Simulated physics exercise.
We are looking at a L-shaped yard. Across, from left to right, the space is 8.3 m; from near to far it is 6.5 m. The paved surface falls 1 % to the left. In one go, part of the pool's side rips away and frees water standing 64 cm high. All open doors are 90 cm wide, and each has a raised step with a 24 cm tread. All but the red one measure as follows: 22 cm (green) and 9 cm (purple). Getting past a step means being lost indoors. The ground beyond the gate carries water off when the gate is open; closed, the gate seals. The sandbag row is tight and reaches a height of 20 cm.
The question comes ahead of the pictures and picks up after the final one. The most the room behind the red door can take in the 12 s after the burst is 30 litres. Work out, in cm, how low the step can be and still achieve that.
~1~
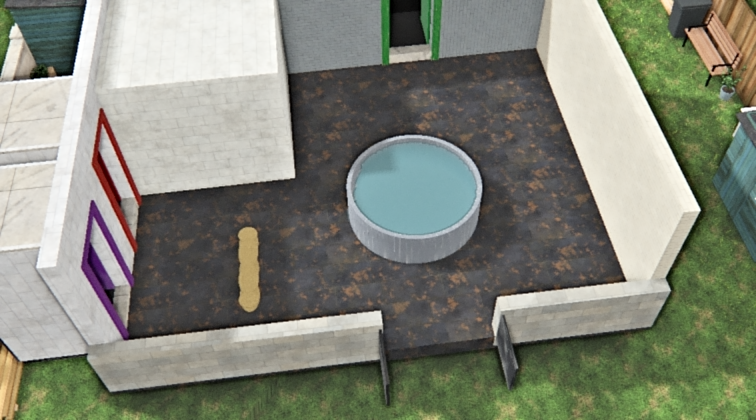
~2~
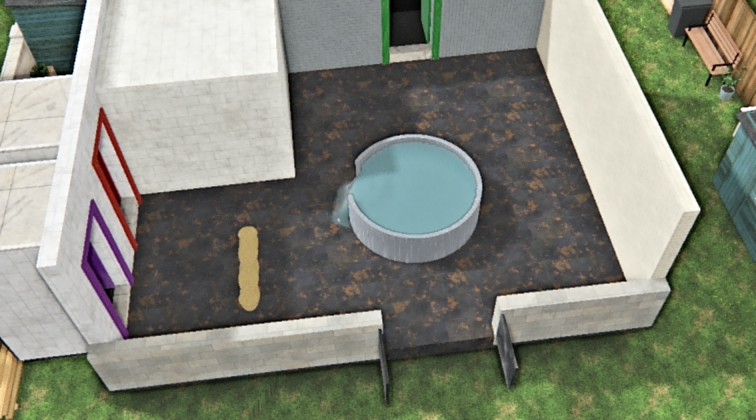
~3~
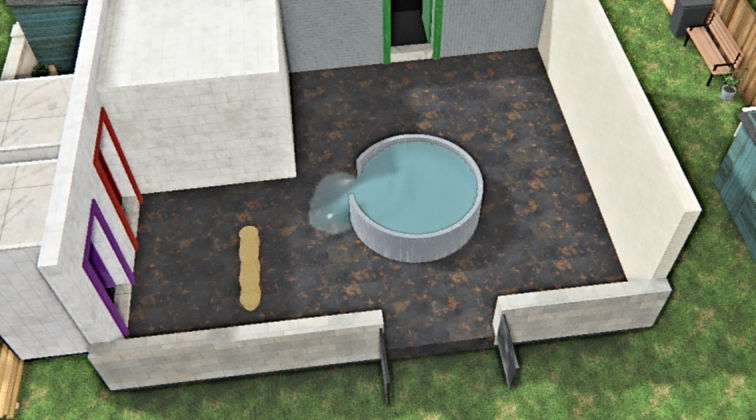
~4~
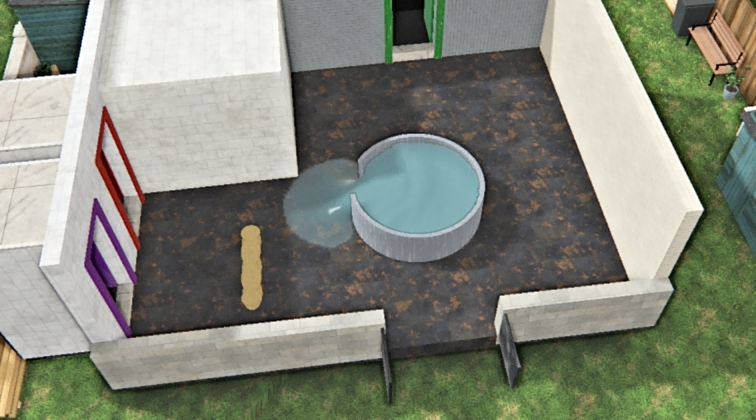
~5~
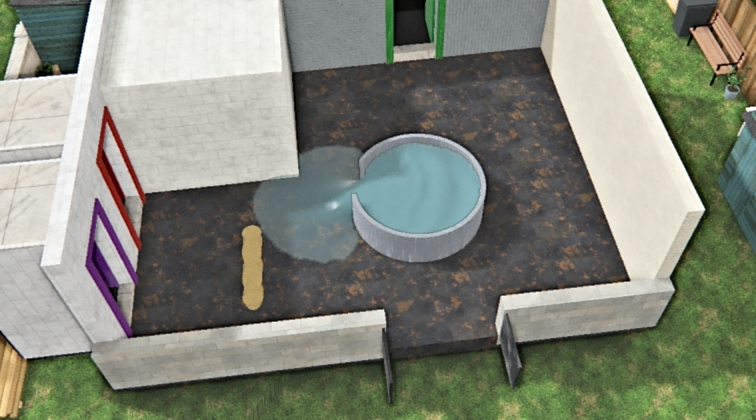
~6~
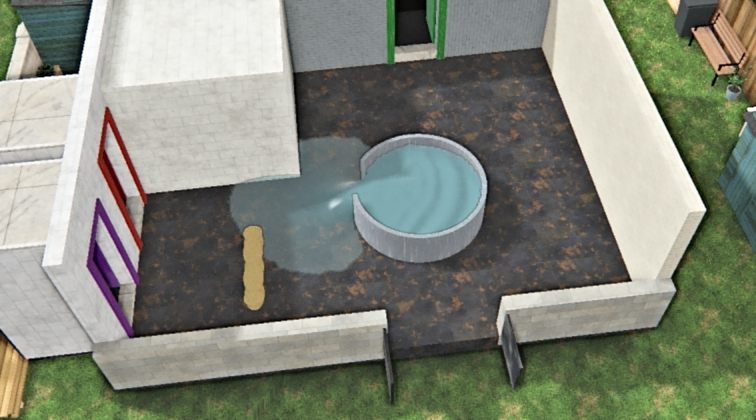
It can be no lower than about 28 cm.
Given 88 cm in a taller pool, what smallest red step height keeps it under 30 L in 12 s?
39 cm.
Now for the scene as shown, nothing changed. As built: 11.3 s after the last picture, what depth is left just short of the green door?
Lab note: Depth approx. 2.0 cm.
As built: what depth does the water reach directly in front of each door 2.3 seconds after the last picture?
Lab note, cm: Red 31; green 2; purple 7.
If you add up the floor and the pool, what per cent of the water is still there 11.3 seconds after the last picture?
Around 92 in a hundred parts remain.
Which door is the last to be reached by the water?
Green.
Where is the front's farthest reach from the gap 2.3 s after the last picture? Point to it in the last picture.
At about (129, 367).
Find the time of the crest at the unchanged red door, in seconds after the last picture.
The level tops out near 1.6 seconds.
Then, 0.7 s after the last picture water covers 20 % of the floor, deepest (32 cm) near (351, 207); 12 cm at the red door, 0 litres in over its 26 cm step.
Then, 2.3 s after the last picture water covers 35 % of the floor, deepest (32 cm) near (144, 214); 31 cm at the red door, 35 litres in over its 26 cm step.
Then, 11.3 s after the last picture water covers 100 % of the floor, deepest (14 cm) near (132, 336); 13 cm at the red door, 44 litres in over its 26 cm step.
At the red door as built, the water peaked near 36 cm, 1.5 s after the last picture.
With a step of 23 cm, 74 litres would have come in within the 12 s; with 31.5 cm, 12 litres. So under 30 litres takes about 28 cm.
